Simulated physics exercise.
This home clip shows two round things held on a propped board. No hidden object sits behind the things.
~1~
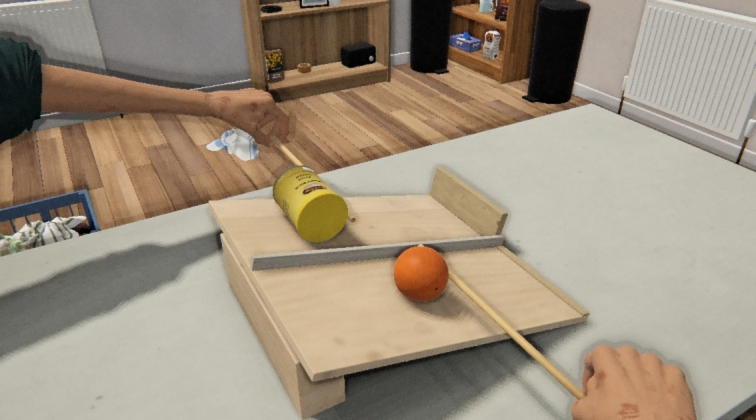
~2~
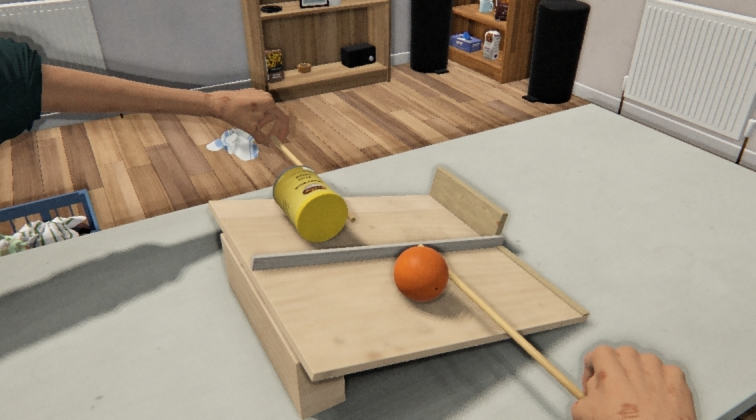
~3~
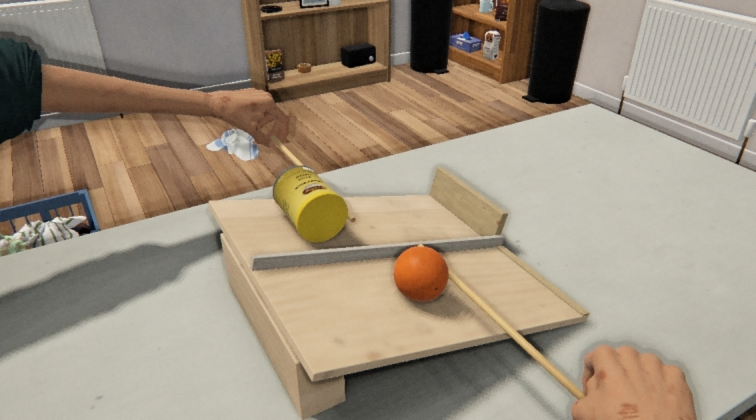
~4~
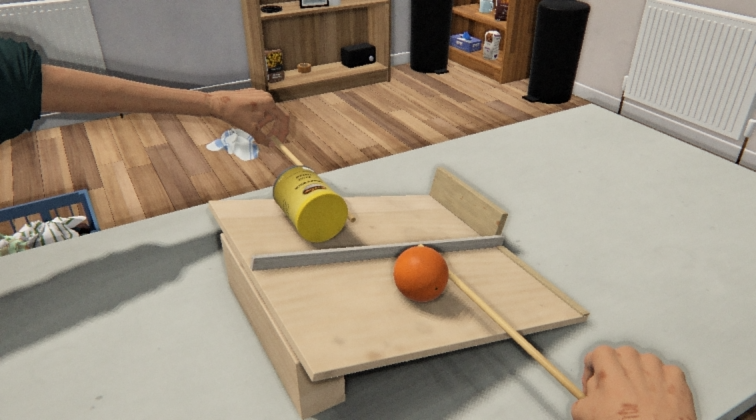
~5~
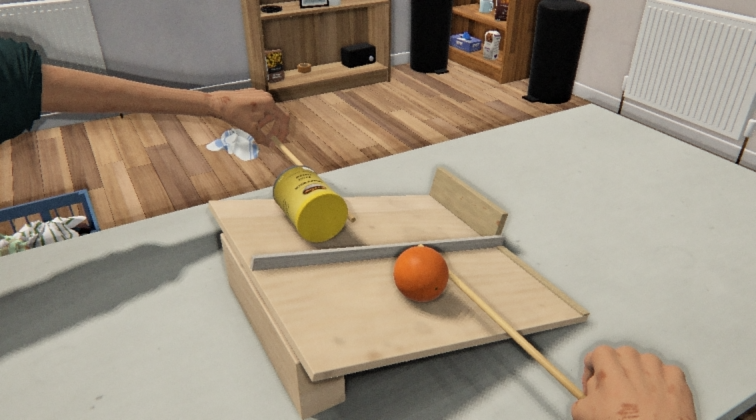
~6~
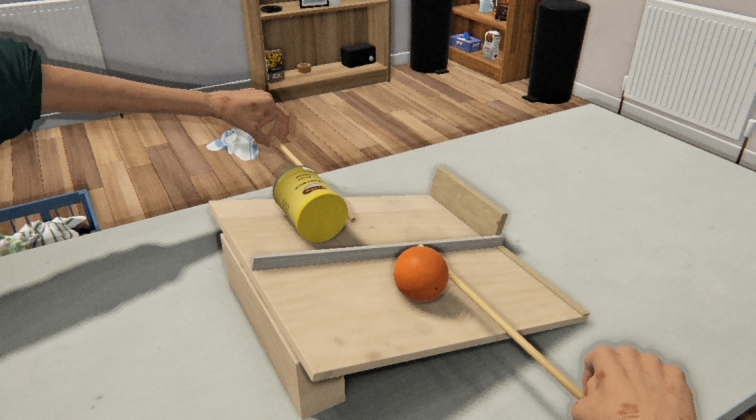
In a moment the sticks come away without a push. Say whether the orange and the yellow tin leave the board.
Once the sticks go, the orange ends up off and the yellow tin comes to rest.
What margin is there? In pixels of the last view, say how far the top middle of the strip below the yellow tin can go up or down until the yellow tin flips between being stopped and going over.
About 20 pixels, down.
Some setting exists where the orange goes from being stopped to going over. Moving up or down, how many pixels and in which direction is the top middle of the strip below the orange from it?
You'd need to move it up by some 8 pixels.
Then, 0.66 s later than the last frame, orange off the board near (579, 254); yellow tin rolling on the board near (444, 197).
When it is over, the orange goes over the end; the yellow tin is held by the strip, near (447, 199).
